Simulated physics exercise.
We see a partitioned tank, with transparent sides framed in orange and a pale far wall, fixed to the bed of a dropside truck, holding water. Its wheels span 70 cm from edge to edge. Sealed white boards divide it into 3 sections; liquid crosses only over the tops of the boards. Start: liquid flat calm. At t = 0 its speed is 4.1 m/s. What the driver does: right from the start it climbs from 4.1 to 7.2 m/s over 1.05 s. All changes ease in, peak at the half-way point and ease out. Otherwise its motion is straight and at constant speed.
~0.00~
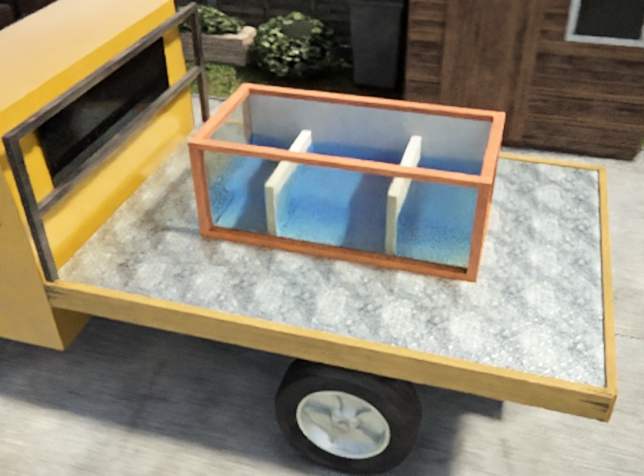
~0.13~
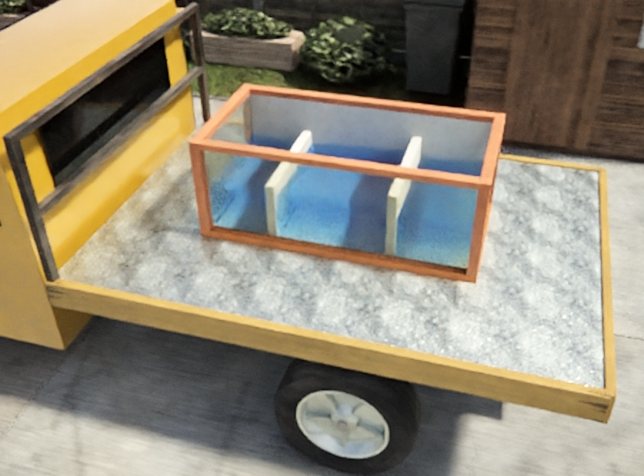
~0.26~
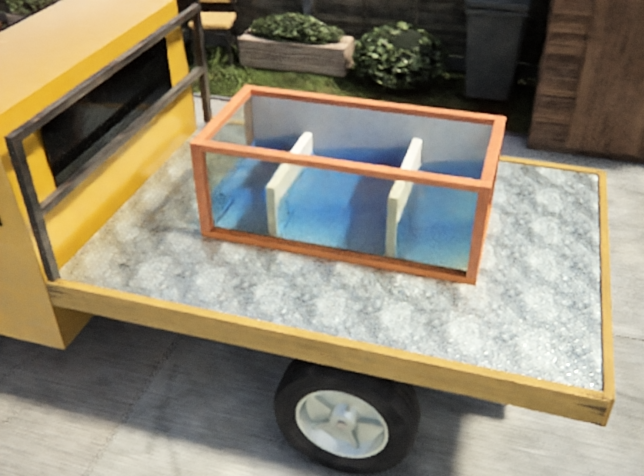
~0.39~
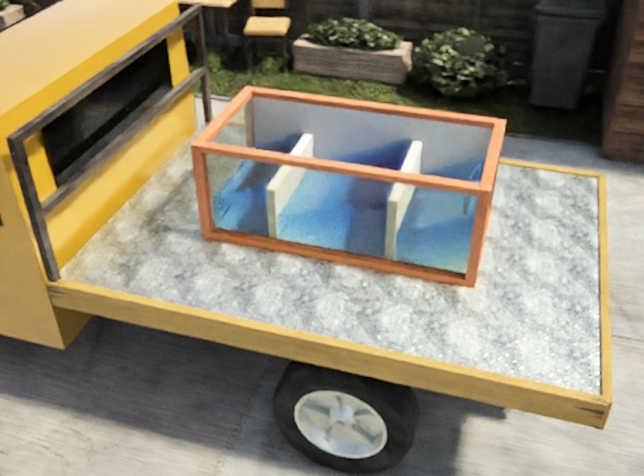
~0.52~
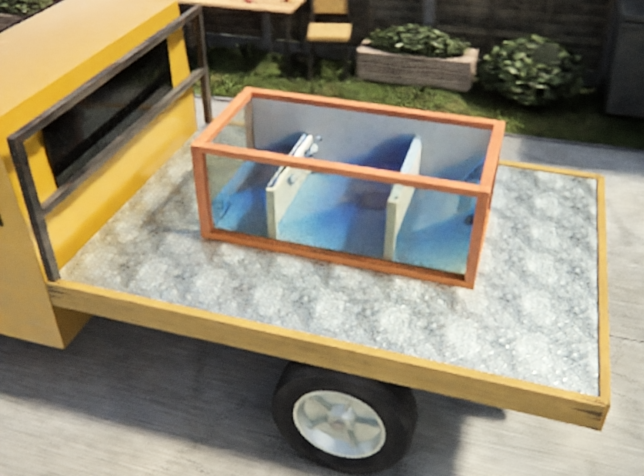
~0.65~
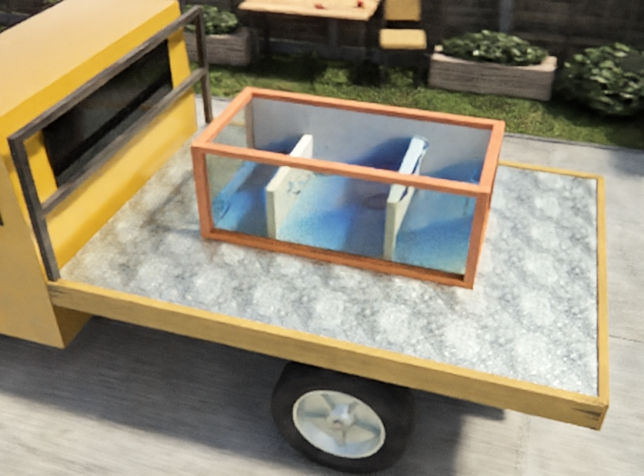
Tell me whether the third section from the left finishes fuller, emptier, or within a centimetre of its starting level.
My guess is it gains liquid.
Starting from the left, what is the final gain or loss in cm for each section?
From the left: 1 down, 2 down, 3 up.
By 0.95 s the sections hold 23, 23, 28 cm, left to right.
By 1.45 s the sections hold 23, 23, 28 cm, left to right.
By 1.95 s the sections hold 23, 23, 28 cm, left to right.
By 4.03 s the sections hold 23, 23, 28 cm, left to right.
